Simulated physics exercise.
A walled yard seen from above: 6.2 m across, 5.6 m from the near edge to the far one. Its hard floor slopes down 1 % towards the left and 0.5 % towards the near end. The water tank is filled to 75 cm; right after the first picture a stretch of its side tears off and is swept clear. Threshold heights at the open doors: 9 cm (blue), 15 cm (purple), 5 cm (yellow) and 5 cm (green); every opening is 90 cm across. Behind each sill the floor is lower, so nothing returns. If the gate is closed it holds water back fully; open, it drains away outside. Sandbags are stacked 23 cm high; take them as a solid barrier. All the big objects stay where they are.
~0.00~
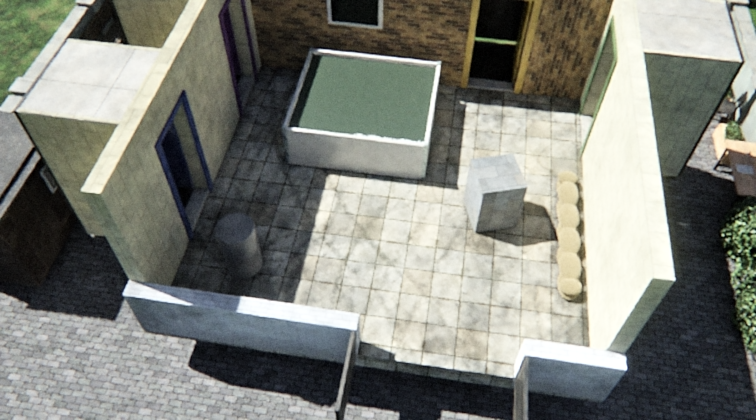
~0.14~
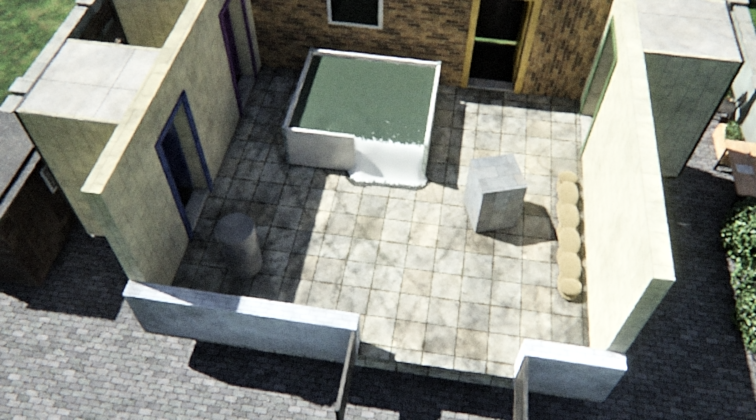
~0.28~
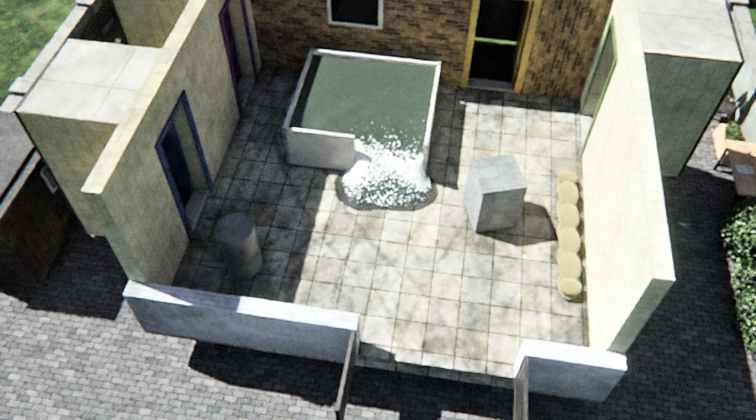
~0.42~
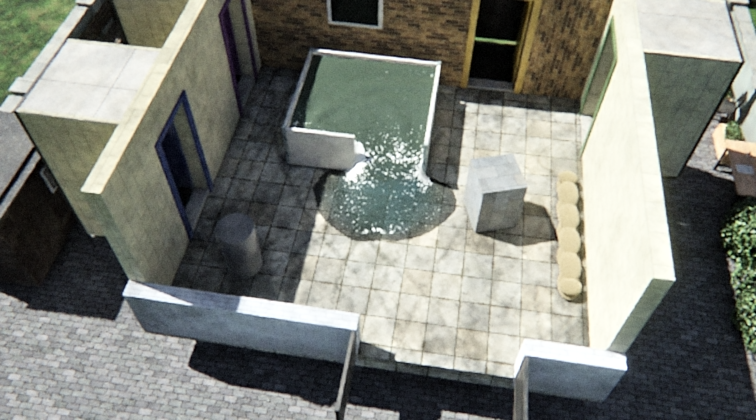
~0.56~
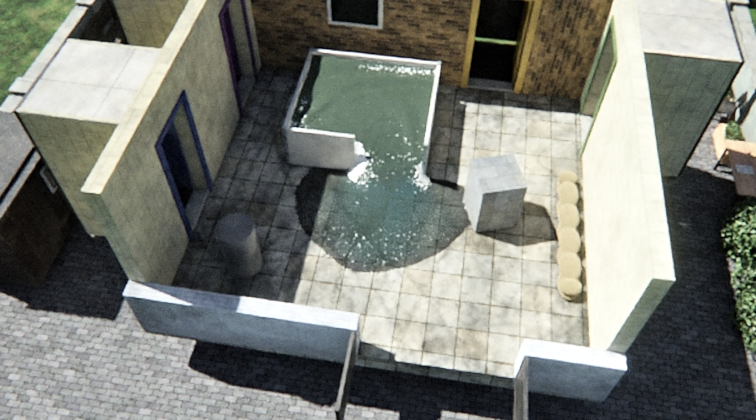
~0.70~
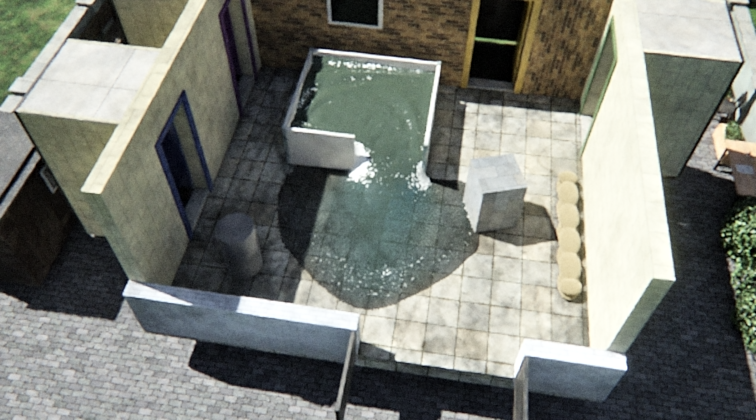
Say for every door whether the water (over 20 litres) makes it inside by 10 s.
Door by door: At the blue door it does not reach the limit; at the purple door it keeps below the limit; at the yellow door it keeps below the limit; at the green door it does not reach the limit.
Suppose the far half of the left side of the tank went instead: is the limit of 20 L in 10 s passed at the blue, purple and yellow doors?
Then: Blue under, purple over, yellow below.
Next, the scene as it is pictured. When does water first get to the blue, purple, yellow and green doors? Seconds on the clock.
Arrival: Blue 1.8 s, purple 4.5 s, yellow 8.5 s, green 4.5 s.
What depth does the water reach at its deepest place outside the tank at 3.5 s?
About 30 cm.
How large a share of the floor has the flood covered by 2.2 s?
Some 45 per cent of it.
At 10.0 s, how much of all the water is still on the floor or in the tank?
Some 54 per cent remains.
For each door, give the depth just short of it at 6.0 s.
In cm: Blue 8, purple 4, yellow 0, green 1.
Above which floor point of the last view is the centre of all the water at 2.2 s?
At about (368, 182).
After 1.4 s water covers 35 % of the floor and is deepest (42 cm) near (396, 179); blue door not reached, purple door not reached, yellow door not reached, green door not reached.
After 2.2 s water covers 45 % of the floor and is deepest (47 cm) near (583, 371); blue door 4 cm at the sill, 0 L in, purple door not reached, yellow door not reached, green door not reached.
After 3.5 s water covers 55 % of the floor and is deepest (30 cm) near (174, 312); blue door 9 cm at the sill, 0 L in, purple door not reached, yellow door not reached, green door not reached.
After 6.0 s water covers 75 % of the floor and is deepest (19 cm) near (262, 66); blue door 8 cm at the sill, 1 L in, purple door 4 cm at the sill, 0 L in, yellow door not reached, green door 1 cm at the sill, 0 L in.
After 10.0 s water covers 90 % of the floor and is deepest (13 cm) near (227, 151); blue door 6 cm at the sill, 1 L in, purple door 12 cm at the sill, 0 L in, yellow door 4 cm at the sill, 2 L in, green door 1 cm at the sill, 0 L in.
